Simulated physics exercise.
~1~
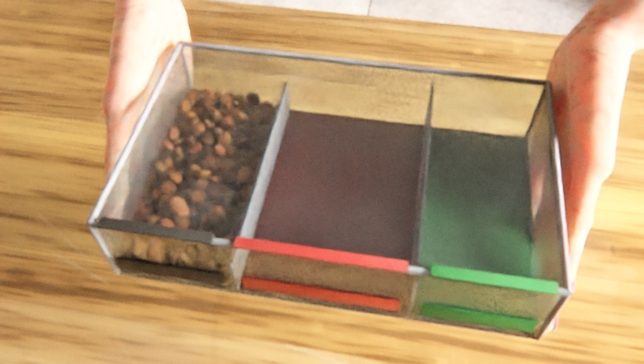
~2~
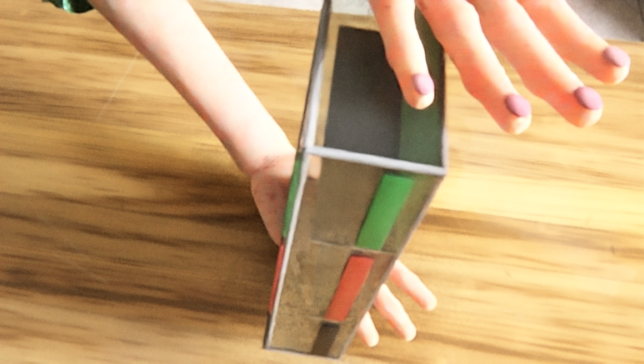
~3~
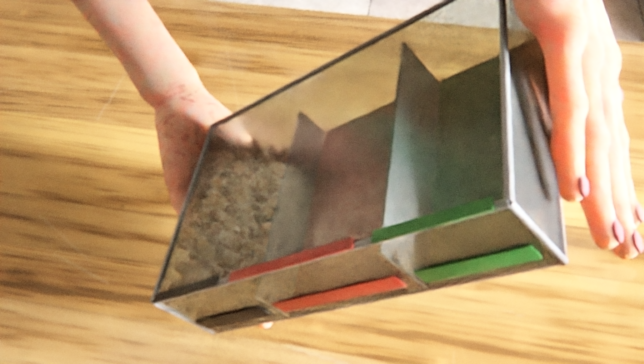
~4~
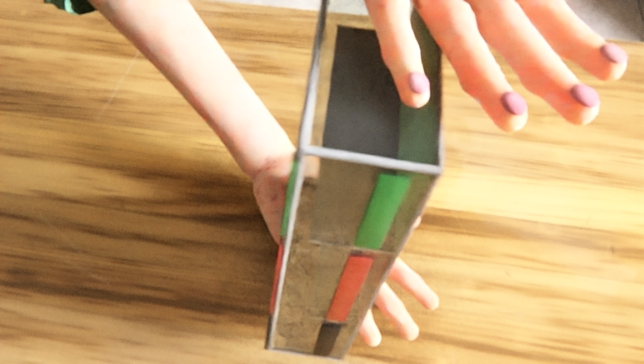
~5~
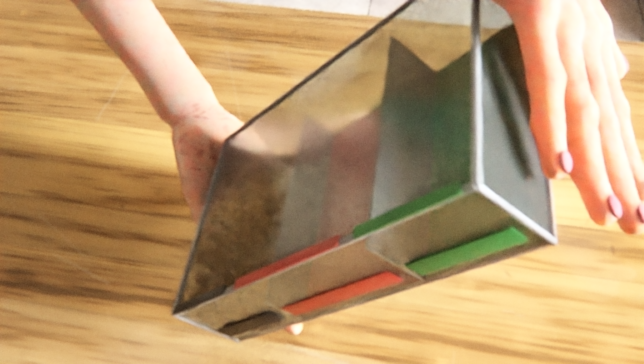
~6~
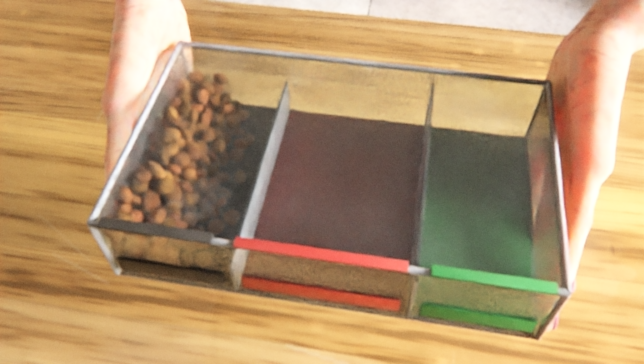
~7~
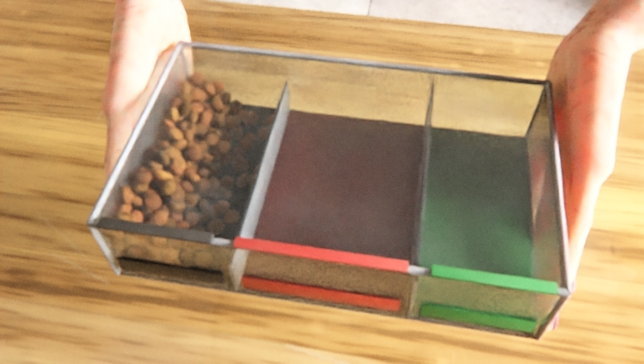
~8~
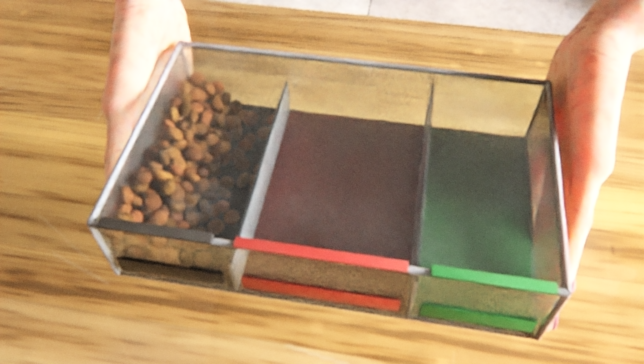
In the video, two hands hold a clear-lidded box with brown kibble in its left, black-marked compartment, turn it steeply onto its side, partly back, steeply again, then level. It ends still, with the kibble in the black-marked compartment and the red and green ones empty.
